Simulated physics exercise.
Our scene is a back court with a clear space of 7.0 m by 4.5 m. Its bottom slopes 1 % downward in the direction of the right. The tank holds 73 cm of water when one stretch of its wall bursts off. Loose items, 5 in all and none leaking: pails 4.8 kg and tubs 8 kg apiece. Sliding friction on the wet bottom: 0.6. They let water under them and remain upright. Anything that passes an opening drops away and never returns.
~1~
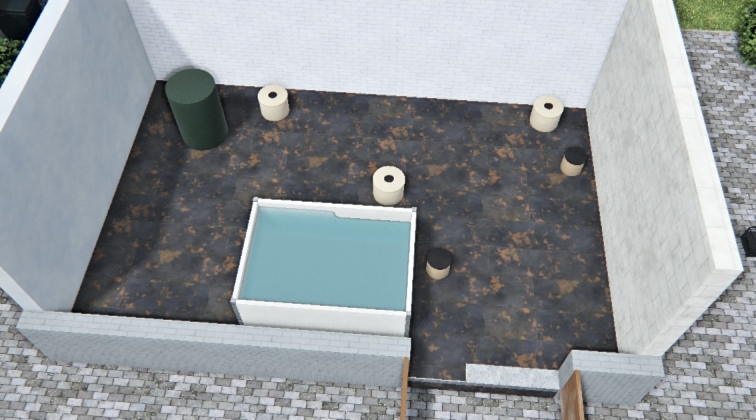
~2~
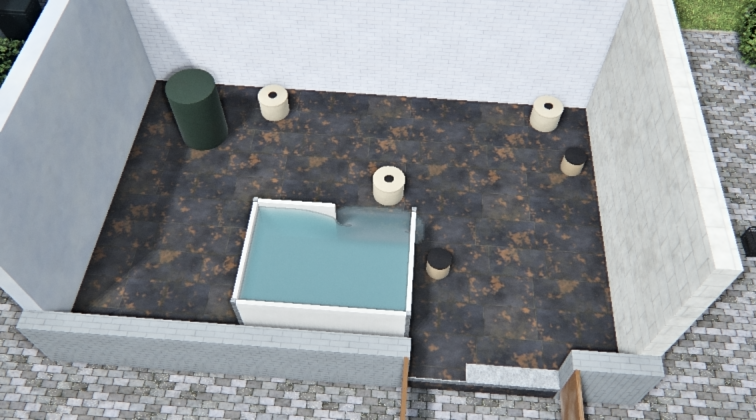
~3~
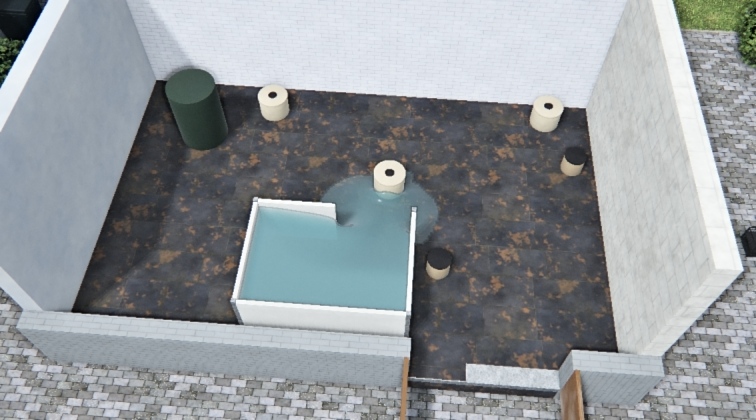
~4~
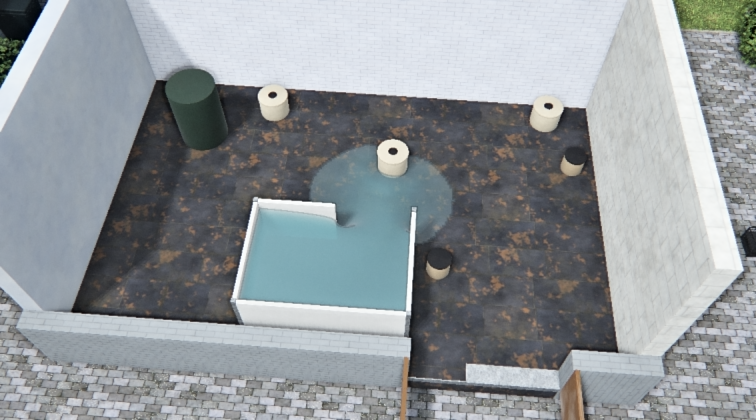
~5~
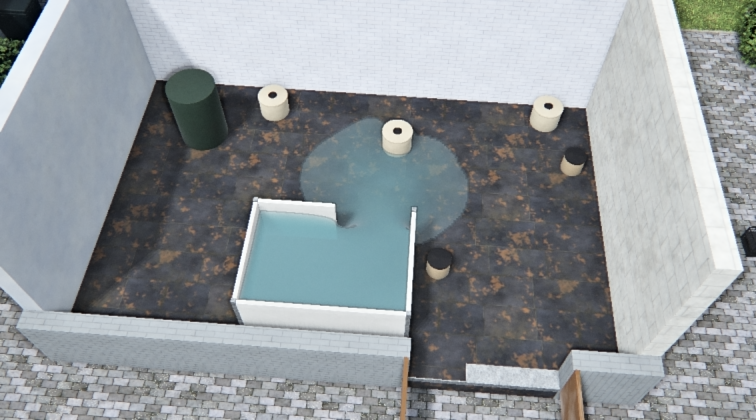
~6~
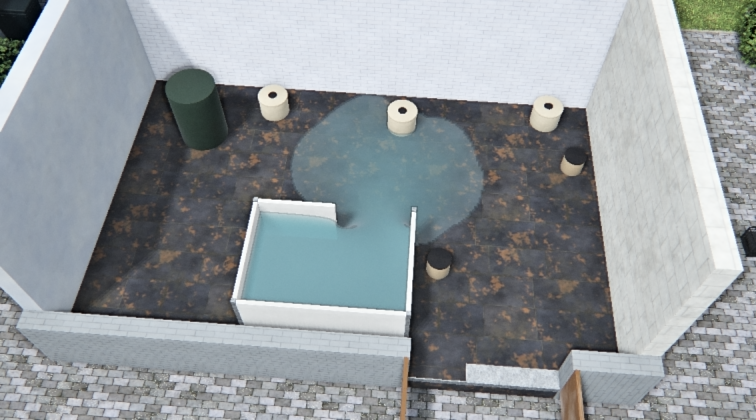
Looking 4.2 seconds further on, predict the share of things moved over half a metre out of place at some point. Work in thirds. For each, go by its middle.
The tally will land in the highest bracket.
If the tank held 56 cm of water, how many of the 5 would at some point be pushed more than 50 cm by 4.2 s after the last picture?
Count: 4.
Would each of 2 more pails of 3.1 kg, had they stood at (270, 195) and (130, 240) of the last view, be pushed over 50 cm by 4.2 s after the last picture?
The first comes out within the limit, the second within the limit.
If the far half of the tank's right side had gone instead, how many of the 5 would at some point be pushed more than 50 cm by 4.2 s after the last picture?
That gives 3 of them.
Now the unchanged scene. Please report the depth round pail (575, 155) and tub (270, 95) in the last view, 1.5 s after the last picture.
Close to 7 and 6 centimetres.
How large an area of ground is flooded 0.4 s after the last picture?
Roughly 11.0 m2.
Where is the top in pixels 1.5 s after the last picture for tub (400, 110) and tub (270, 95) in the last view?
First one near (449, 93), second near (250, 106).
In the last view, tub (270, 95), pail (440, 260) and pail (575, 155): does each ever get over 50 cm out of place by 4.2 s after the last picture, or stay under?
Well, in that order it's topping it, not reaching it, topping it.
Then, 0.4 s after the last picture 1 of 5 are over 50 cm from their spots; 1 afloat.
Then, 1.5 s after the last picture 1 of 5 are over 50 cm from their spots; 2 afloat.
Then, 2.8 s after the last picture 4 of 5 are over 50 cm from their spots; 2 afloat.
Then, 4.2 s after the last picture 4 of 5 are over 50 cm from their spots, and 4 have been at some point; 1 afloat.
